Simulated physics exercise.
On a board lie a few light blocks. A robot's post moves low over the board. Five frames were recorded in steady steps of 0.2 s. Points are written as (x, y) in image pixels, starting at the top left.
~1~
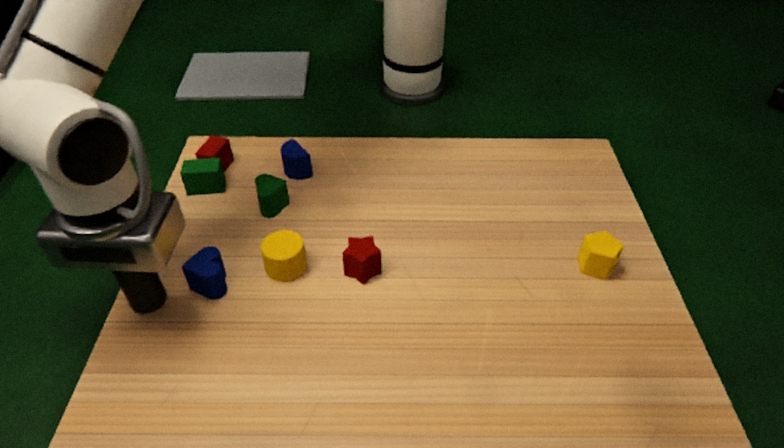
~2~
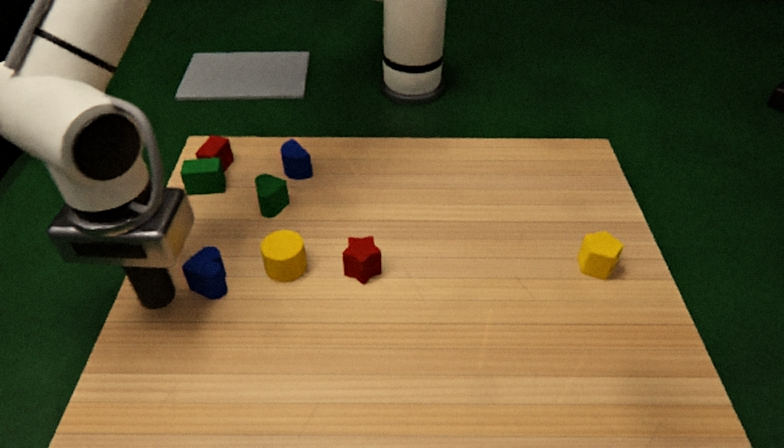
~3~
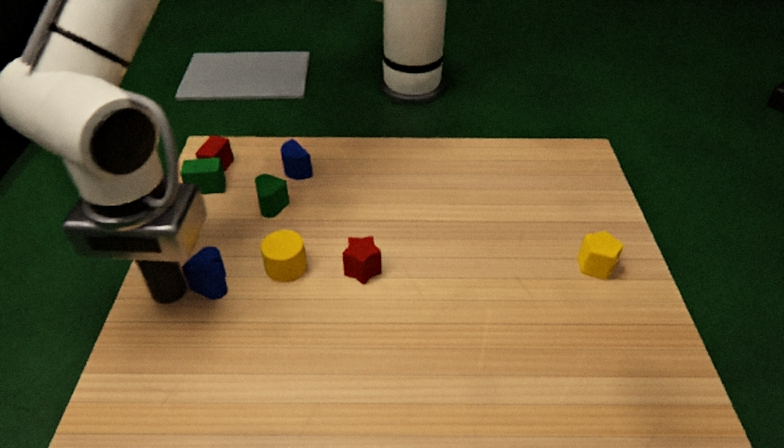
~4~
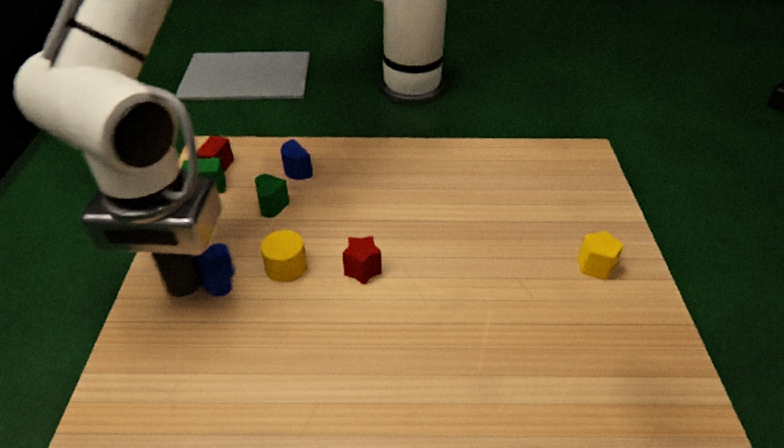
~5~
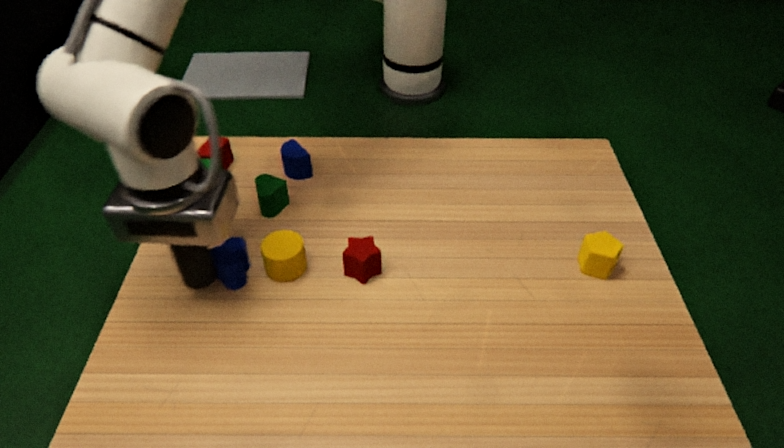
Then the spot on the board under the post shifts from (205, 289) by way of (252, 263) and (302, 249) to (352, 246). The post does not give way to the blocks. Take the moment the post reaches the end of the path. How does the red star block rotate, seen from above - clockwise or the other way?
Short answer: Clockwise.
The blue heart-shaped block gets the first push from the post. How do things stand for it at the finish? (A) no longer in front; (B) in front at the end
A: No longer in front.
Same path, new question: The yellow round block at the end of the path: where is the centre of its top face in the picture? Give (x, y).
It is going to be at (377, 241).
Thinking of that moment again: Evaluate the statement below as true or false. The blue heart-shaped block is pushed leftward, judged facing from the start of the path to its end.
True - the claim holds.
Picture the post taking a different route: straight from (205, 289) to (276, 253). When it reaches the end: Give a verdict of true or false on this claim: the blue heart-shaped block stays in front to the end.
That statement is accurate.
The first path, step by step. One third of the way, post (249, 251); blue heart-shaped block (276, 229), turned 20° clockwise; yellow round block (306, 240).
Two thirds of the way, post (302, 236); blue heart-shaped block (326, 211), turned 15° clockwise; yellow round block (342, 237); red star block (372, 251), turned 20° clockwise.
At the end, post (351, 233); blue heart-shaped block (349, 203), turned 45° anticlockwise; green heart-shaped block not moved; yellow round block (377, 241); red star block (394, 265), turned 50° clockwise.
